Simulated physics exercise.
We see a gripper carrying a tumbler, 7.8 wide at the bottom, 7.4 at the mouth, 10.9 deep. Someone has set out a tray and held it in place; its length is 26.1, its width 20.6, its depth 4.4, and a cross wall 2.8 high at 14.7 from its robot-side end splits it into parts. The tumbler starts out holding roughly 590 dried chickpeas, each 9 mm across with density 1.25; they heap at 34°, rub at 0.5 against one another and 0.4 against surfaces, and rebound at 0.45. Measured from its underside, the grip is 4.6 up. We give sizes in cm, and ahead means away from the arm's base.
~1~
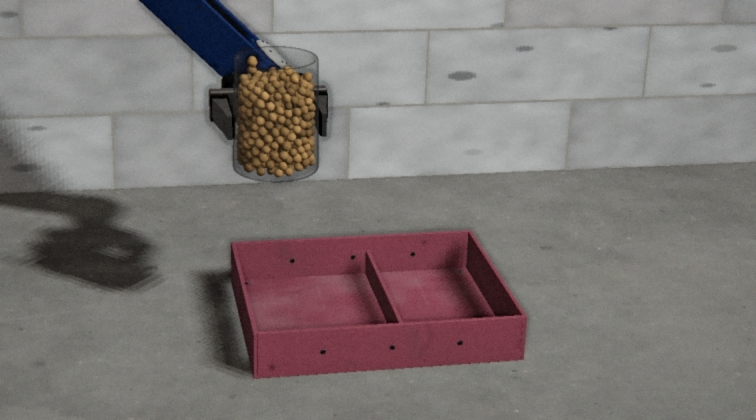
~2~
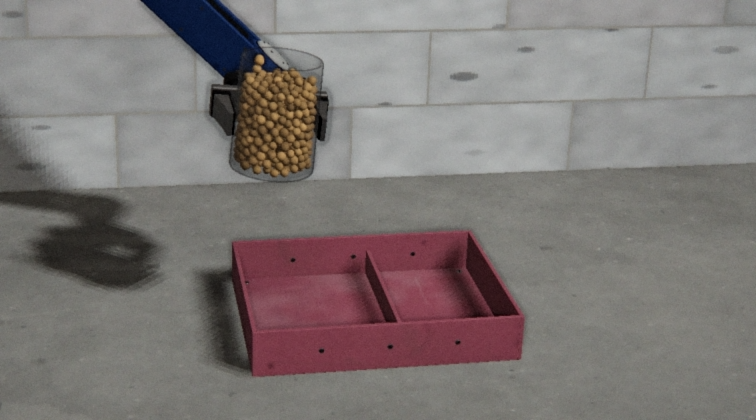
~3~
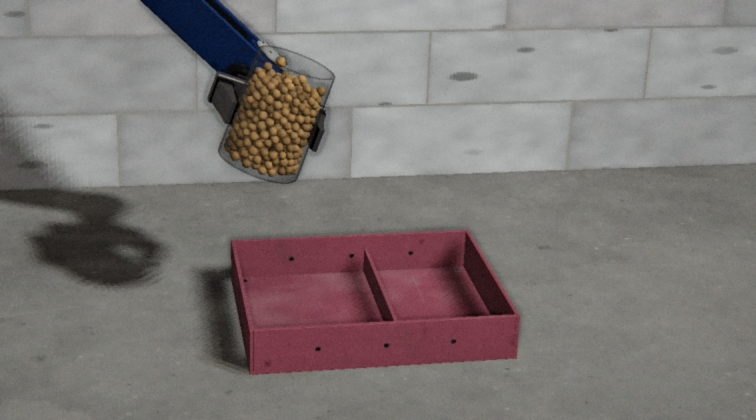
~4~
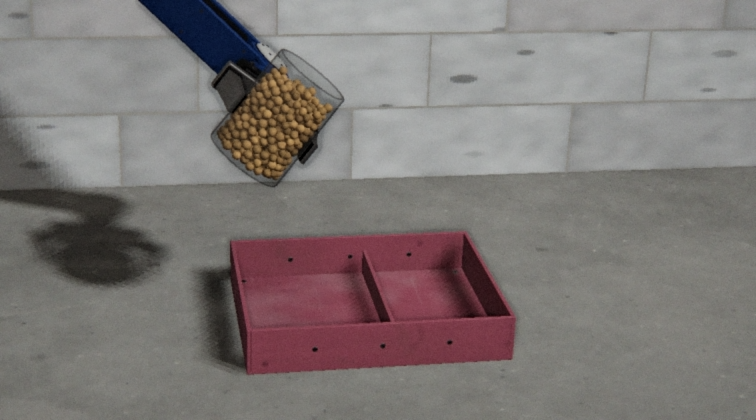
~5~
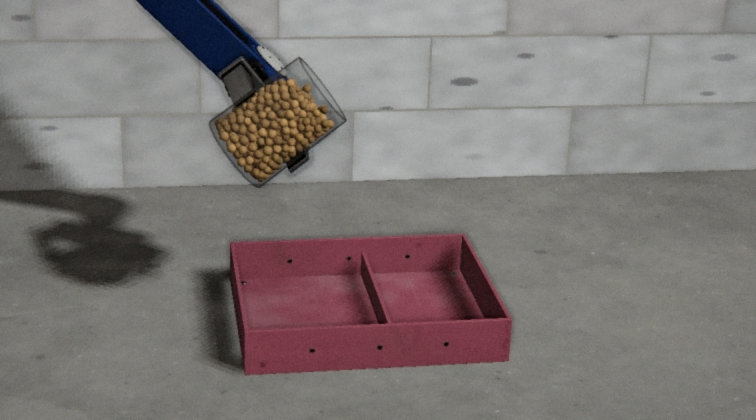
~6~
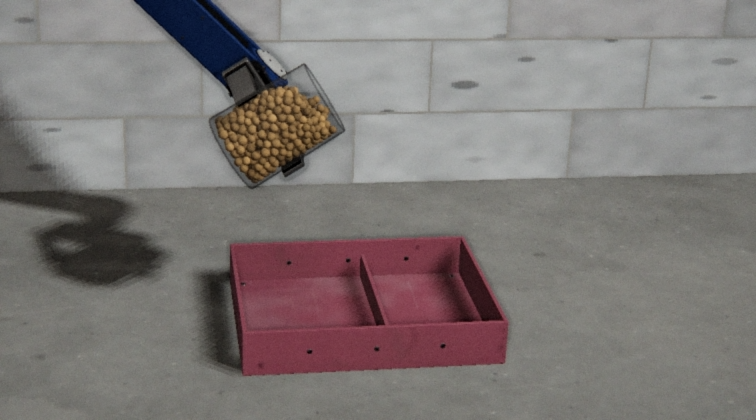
At first, a gripper on a blue arm holds a clear tumbler of chickpeas upright above a divided reddish-pink tray. The tumbler then tilts steadily to the right, its mouth swinging toward the right, and the chickpeas shift inside as it leans well over. The tray below stays empty.
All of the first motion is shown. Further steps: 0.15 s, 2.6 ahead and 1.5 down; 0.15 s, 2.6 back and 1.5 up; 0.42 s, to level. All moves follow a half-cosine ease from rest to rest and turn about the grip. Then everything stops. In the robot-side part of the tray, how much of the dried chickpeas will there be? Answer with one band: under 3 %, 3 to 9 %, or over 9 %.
Under 3 %.
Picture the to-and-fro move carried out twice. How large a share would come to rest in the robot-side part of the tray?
0 %.
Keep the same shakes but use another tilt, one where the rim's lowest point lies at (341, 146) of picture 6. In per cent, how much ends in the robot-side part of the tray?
Around 5 in a hundred.
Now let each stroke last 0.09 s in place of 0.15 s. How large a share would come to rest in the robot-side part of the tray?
Estimate: Close to 0 percent.
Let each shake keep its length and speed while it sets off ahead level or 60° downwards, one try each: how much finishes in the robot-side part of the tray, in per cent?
About 0 and 0 per cent.
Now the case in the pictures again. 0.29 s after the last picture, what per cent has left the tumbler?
About 0 per cent.
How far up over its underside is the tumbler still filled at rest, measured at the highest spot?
11.0 cm.
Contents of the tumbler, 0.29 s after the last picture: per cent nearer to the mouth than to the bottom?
Near 40 %.
Then, 0.29 s after the last picture, tilted 58° forward, highest piece 26 above the table; 589 in the tumbler.
Then, 0.58 s after the last picture, tilted 15° forward, highest piece 27 above the table; 588 in the tumbler, 1 in flight or on a rim.
Then, 0.92 s after the last picture, level, highest piece 28 above the table; 588 in the tumbler, 1 in the robot-side part.
Then, 1.97 s after the last picture, level, highest piece 28 above the table; 588 in the tumbler, 1 in the robot-side part.
Final count, 588 in the tumbler, 1 in the robot-side part. That is 0 % in the robot-side part of the tray.
